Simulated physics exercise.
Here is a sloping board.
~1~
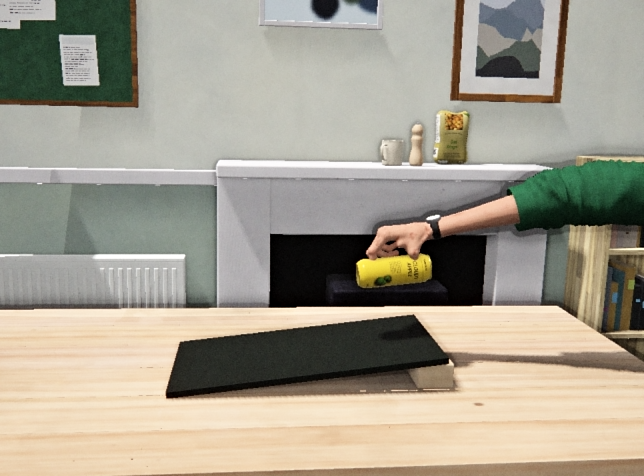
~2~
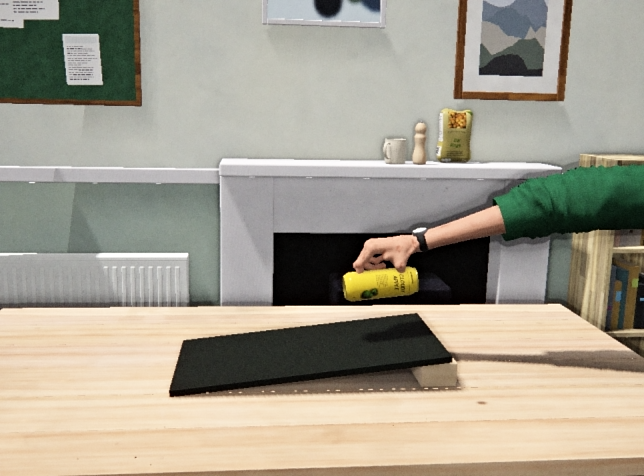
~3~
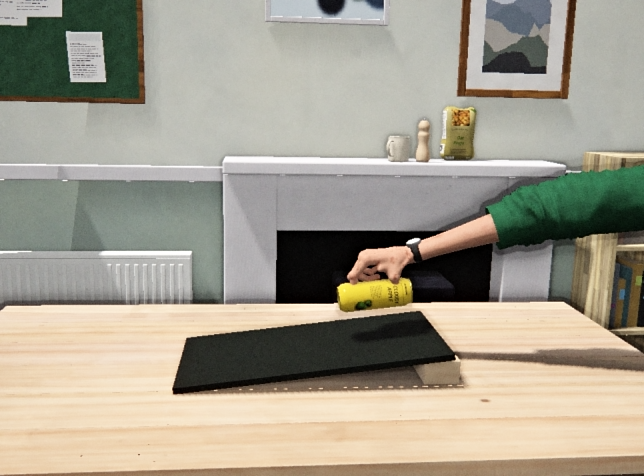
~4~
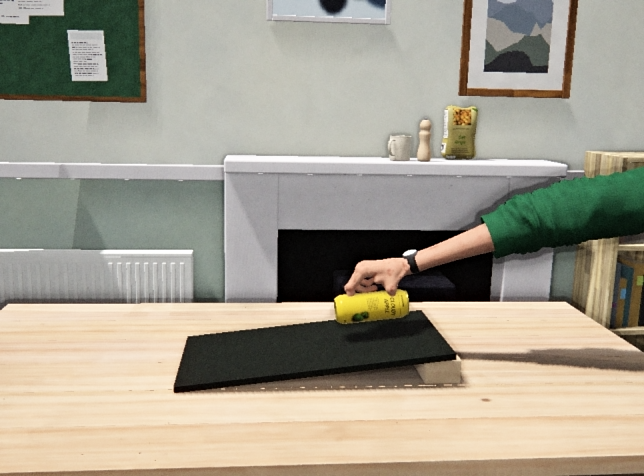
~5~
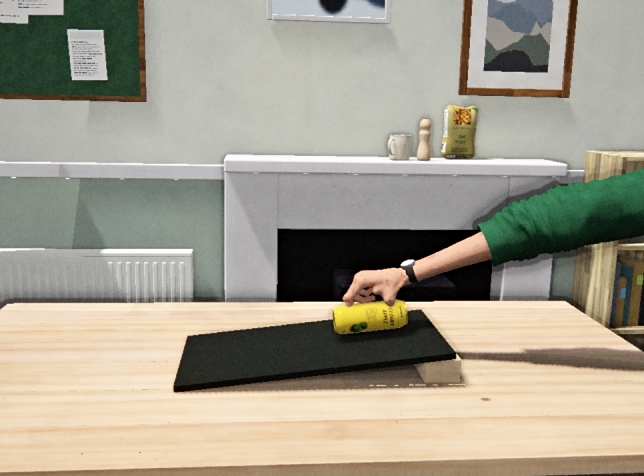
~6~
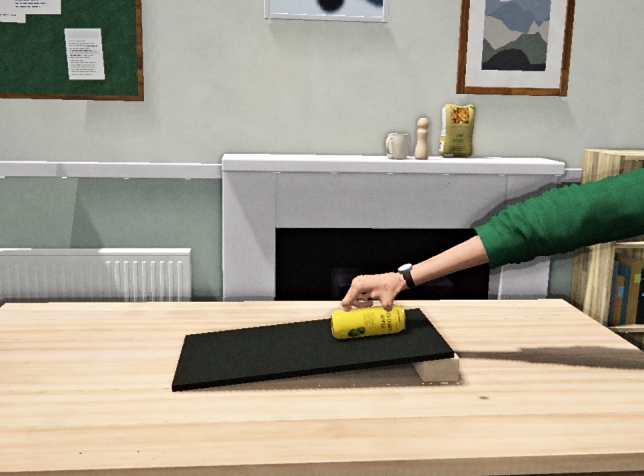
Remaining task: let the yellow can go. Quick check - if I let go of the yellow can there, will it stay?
It sits still.
Then, 0.20 s on from there, no change.
Then, 0.50 s on from there, yellow can resting near (368, 322).
Then, 0.80 s on from there, yellow can resting near (367, 322).
In the end, it is unmoved. At the end, from the last picture's camera, yellow can near (367, 322). The yellow can stays where it is put.
